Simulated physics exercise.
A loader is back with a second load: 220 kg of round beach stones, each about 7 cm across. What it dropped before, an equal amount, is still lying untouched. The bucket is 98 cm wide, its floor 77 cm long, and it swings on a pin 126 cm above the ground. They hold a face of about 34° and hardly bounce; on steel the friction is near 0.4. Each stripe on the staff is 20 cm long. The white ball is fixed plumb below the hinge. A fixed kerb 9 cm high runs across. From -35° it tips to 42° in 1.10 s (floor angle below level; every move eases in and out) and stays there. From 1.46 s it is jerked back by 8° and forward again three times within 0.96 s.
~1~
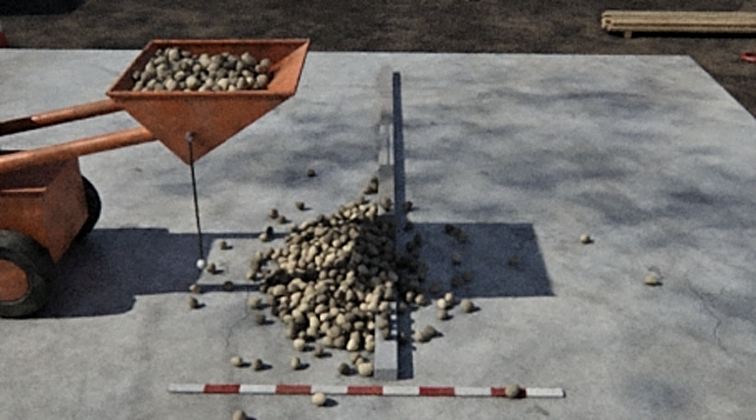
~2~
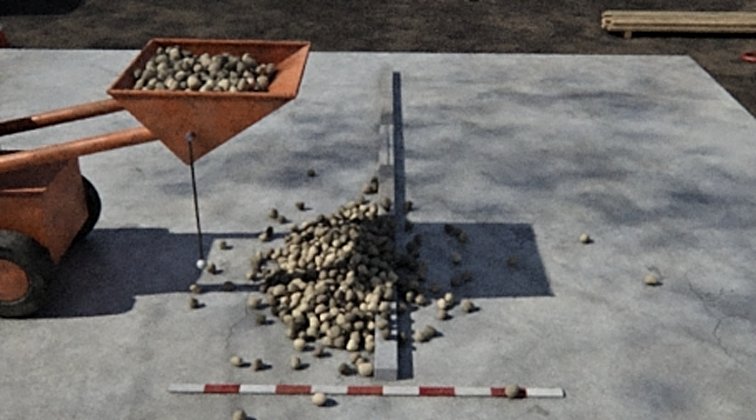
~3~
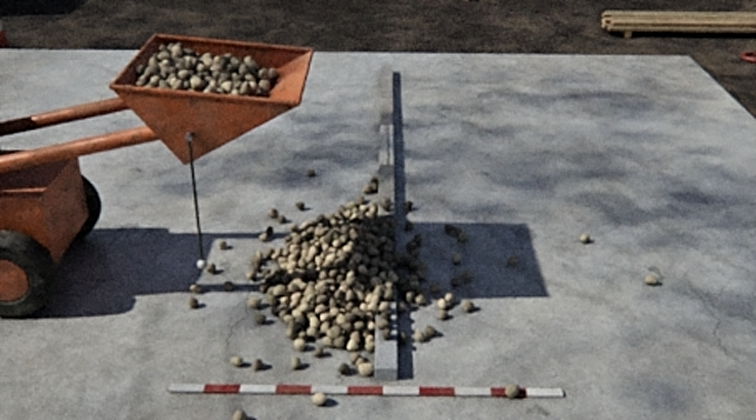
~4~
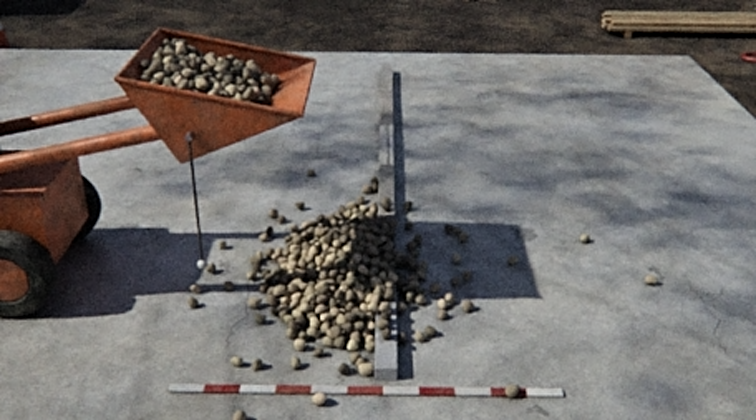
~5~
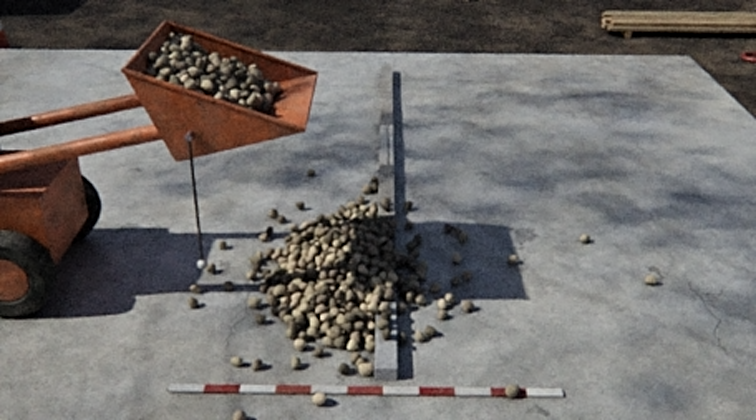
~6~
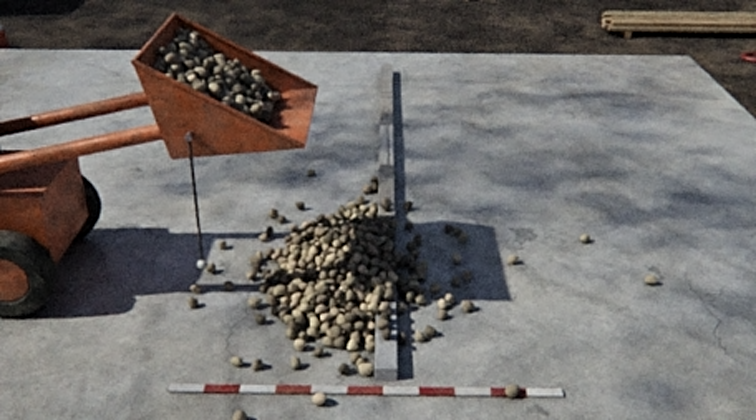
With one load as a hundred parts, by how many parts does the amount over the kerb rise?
Some 28 per cent is added.
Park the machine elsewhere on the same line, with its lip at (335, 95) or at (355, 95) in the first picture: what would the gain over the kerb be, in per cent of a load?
Near 60 per cent from the first place, 75 from the second.
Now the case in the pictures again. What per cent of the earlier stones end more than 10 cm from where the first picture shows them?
Roughly 20 per cent of them.
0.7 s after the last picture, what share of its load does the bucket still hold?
About 45 per cent.
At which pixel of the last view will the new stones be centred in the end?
Near (343, 265).
Then, 0.4 s after the last picture the floor is at 30°; in per cent of one load, 100 in the bucket, 92 on this side of the kerb, 8 over the kerb; the foremost stones are at (514, 273).
Then, 0.7 s after the last picture the floor is at 42°; in per cent of one load, 45 in the bucket, 147 on this side of the kerb, 8 over the kerb; the foremost stones are at (514, 273).
Then, 2.4 s after the last picture the floor is at 42°; in per cent of one load, 0 in the bucket, 165 on this side of the kerb, 35 over the kerb; the foremost stones are at (599, 287).
Then, 4.8 s after the last picture the floor is at 42°; in per cent of one load, 0 in the bucket, 165 on this side of the kerb, 35 over the kerb; the foremost stones are at (599, 287). Net gain over the kerb, 28.
